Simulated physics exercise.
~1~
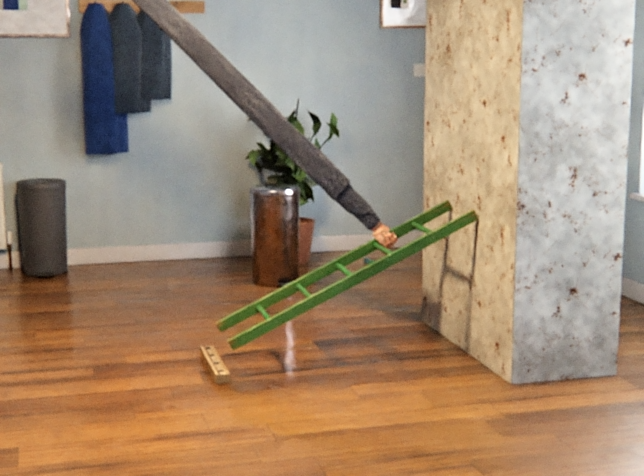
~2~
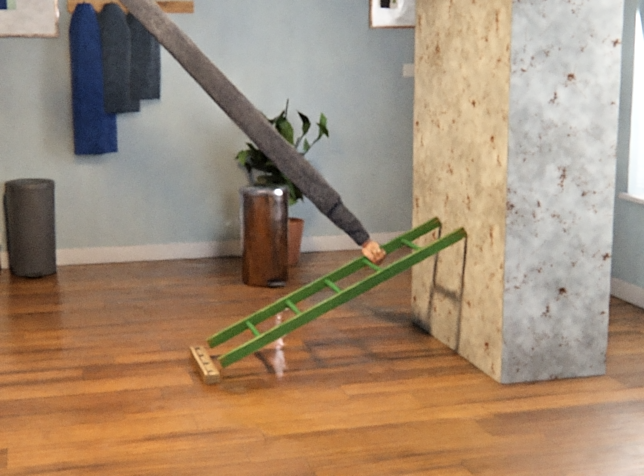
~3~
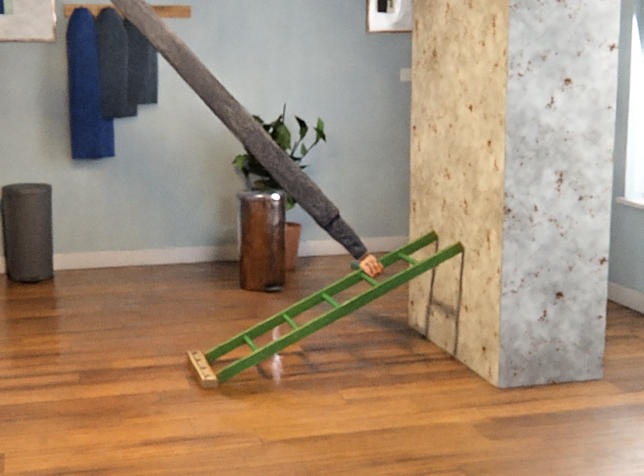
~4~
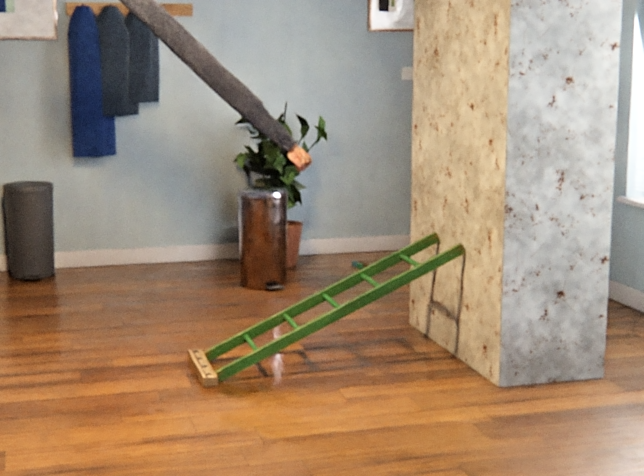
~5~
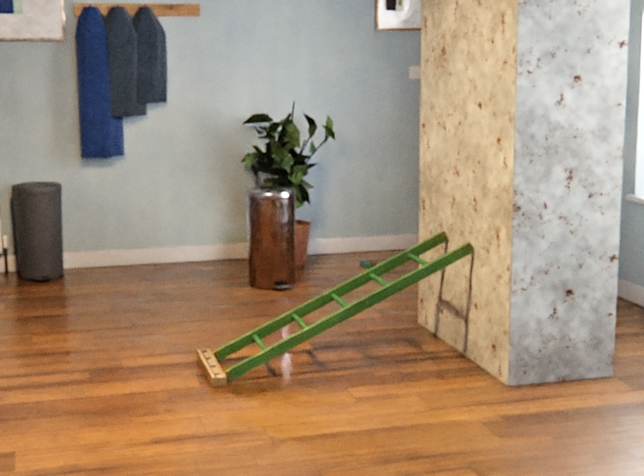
In a room, a hand lowers a green ladder against a pillar, and it stays leaning.
